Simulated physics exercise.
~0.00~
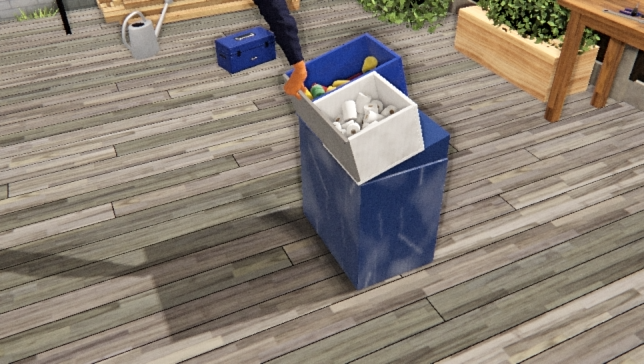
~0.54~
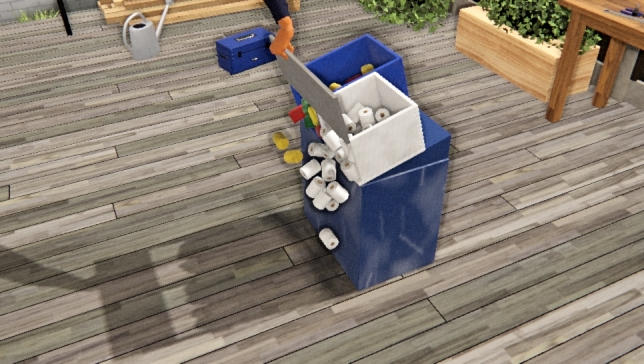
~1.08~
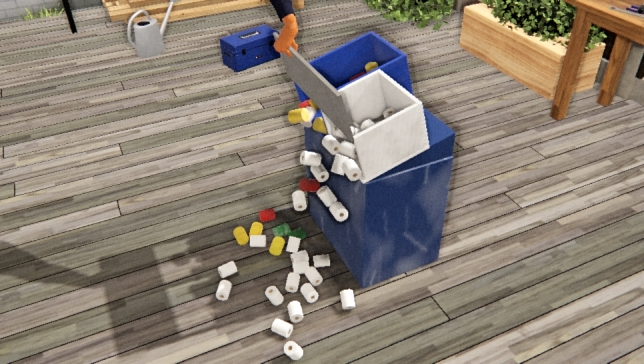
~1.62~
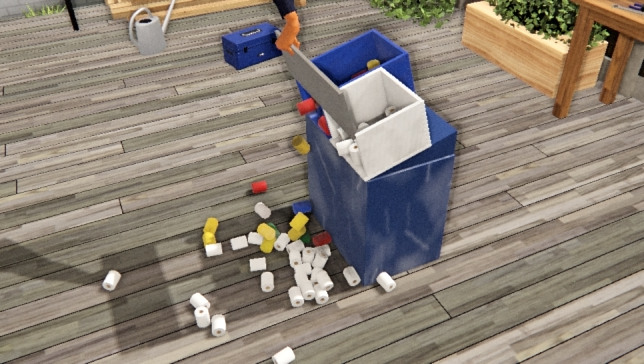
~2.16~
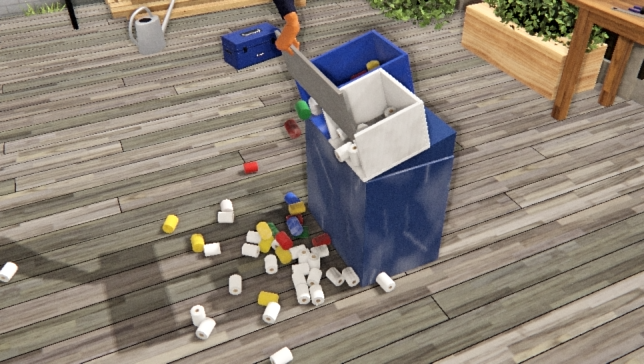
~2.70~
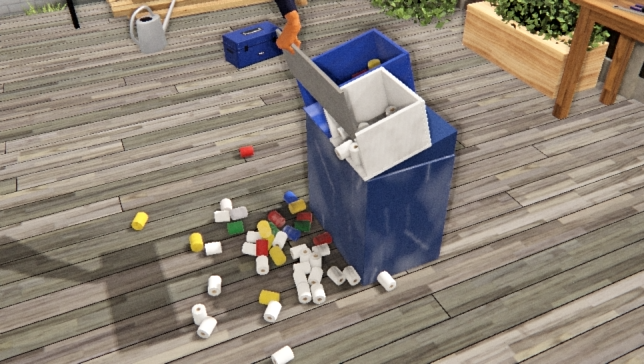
On a wooden deck, a gloved hand lifts a gate and white rolls and colorful jars spill down.
